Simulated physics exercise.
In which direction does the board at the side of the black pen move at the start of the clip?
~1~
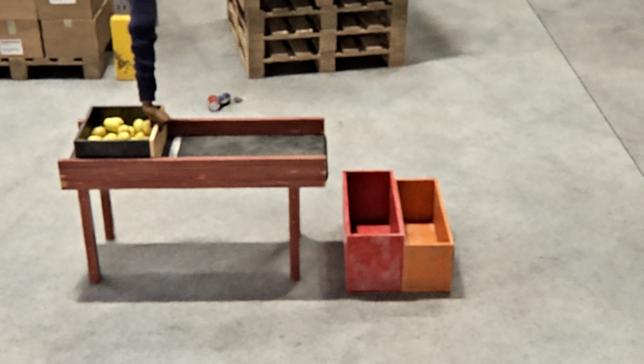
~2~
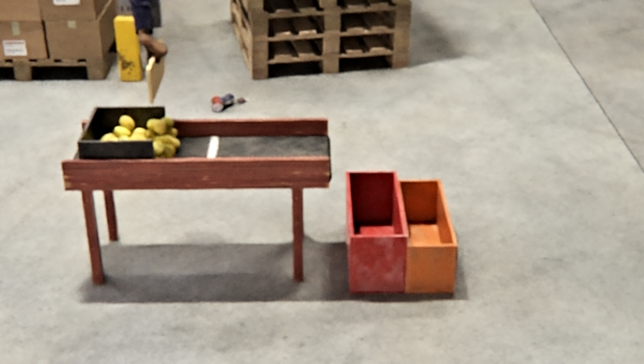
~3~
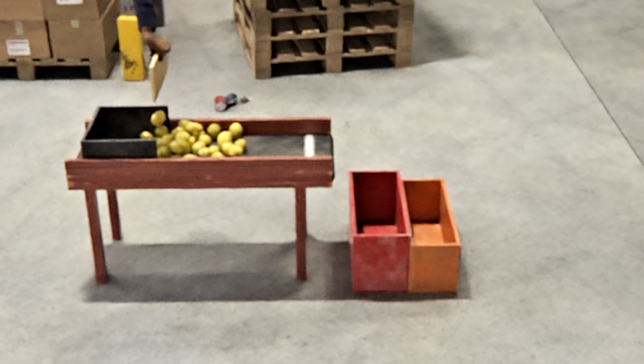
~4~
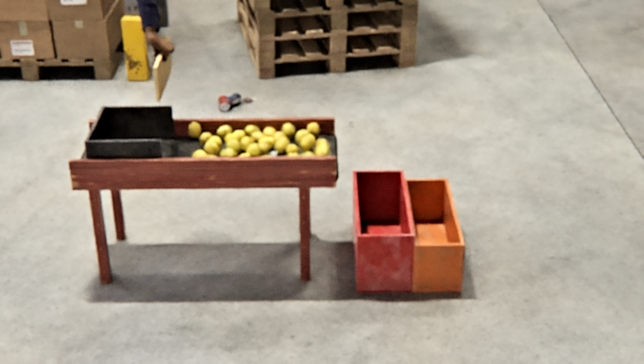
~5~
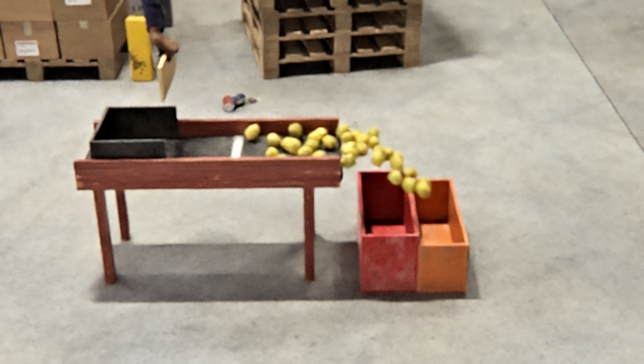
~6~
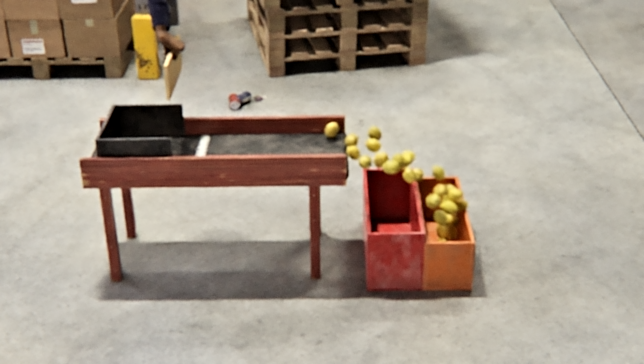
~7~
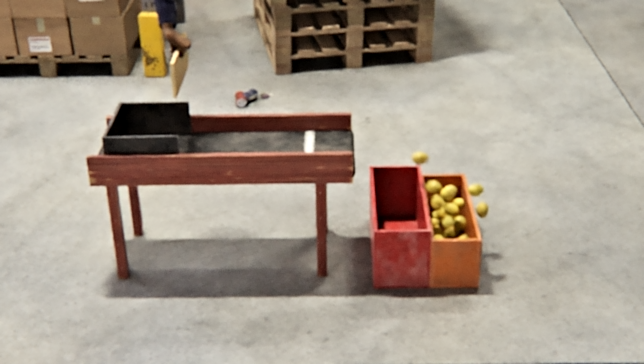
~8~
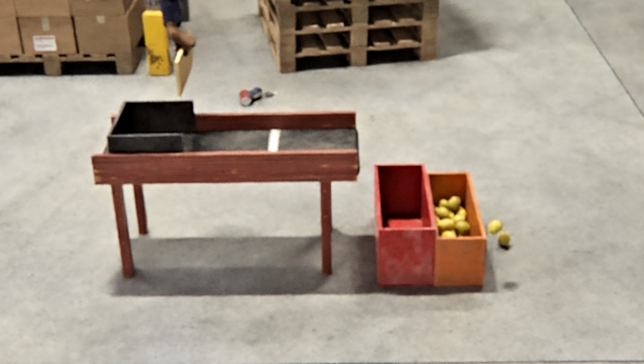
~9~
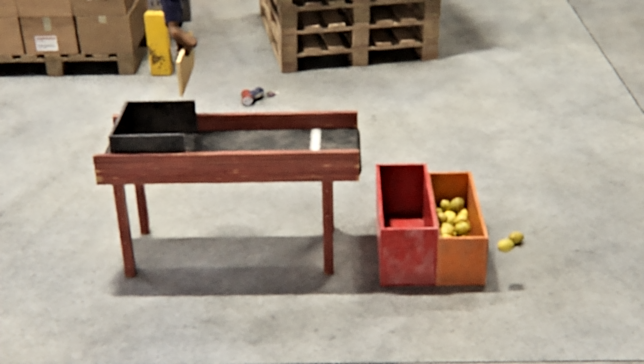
The board moves up, away from the belt, and is then held upright above it, as the viewer sees it.
